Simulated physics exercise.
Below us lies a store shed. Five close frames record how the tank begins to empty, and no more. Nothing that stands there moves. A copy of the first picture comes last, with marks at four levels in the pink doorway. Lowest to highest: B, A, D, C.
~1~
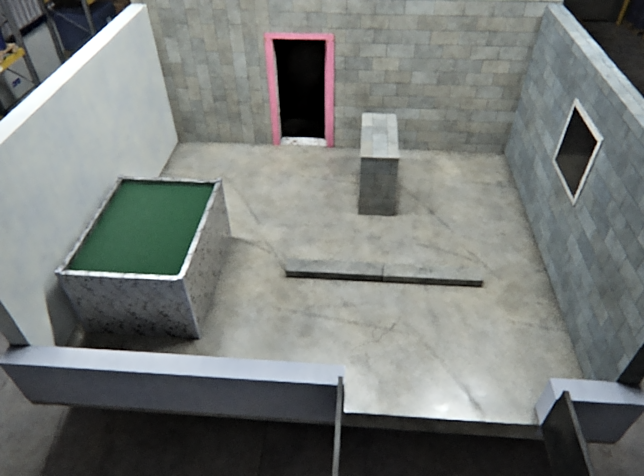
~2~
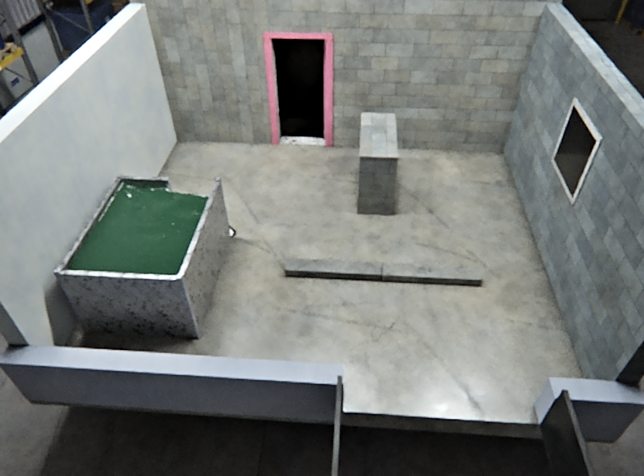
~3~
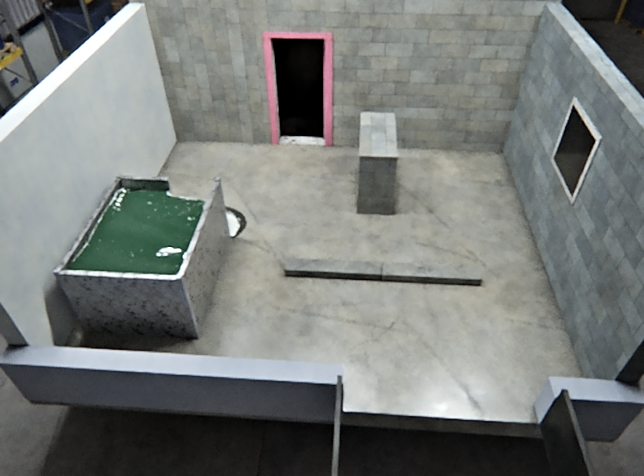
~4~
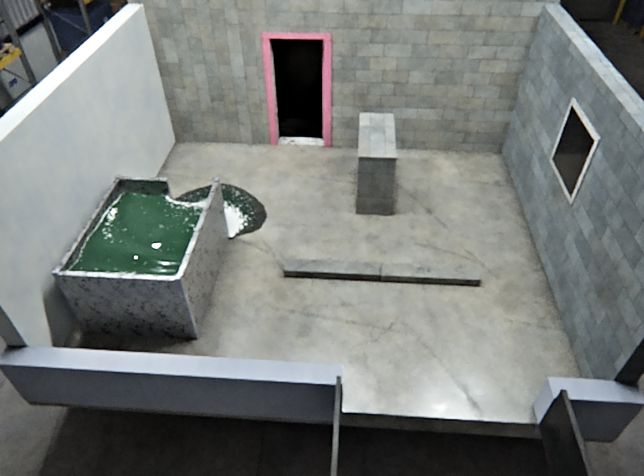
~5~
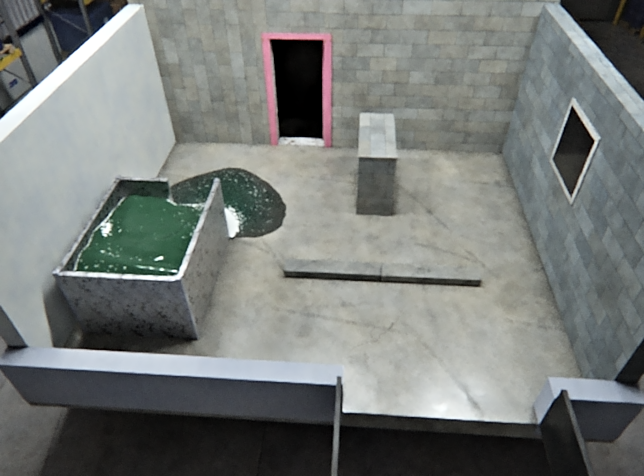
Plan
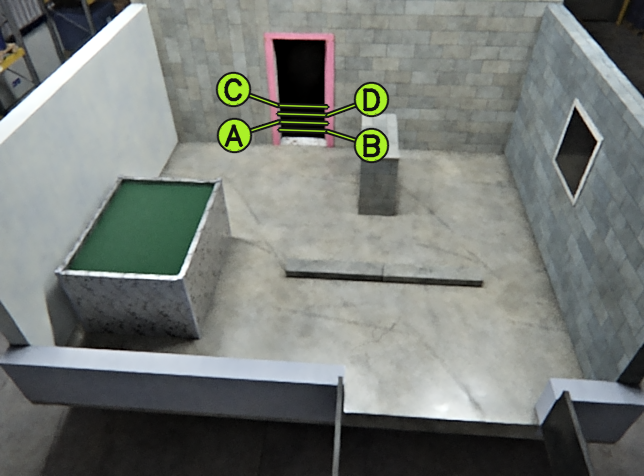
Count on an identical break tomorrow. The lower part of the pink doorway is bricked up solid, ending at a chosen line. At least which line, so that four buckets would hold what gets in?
B.
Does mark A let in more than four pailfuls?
No, not at all.
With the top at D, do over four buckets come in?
No, not at all.
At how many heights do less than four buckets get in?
All four.
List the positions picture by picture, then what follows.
In the first frame, water in the tank at rest, its middle at (149, 227); foot of the pink doorway at (303, 145); open gate at (447, 369).
In the second frame, water covers 1 % of the ground, its front hidden from here.
In the third frame, 2 % of the ground under water, visible out to (236, 231).
In the fourth frame, 5 % of the ground under water, visible out to (243, 195).
In the fifth frame, 10 % of the ground under water, visible out to (241, 171).
In lime, A at (302, 122); B at (303, 130); C at (302, 106); D at (302, 114); from the bottom up B, A, D, C.
With A, nothing gets over.
With B, a splash gets over, under a bucket.
With C, nothing gets over.
With D, nothing gets over.
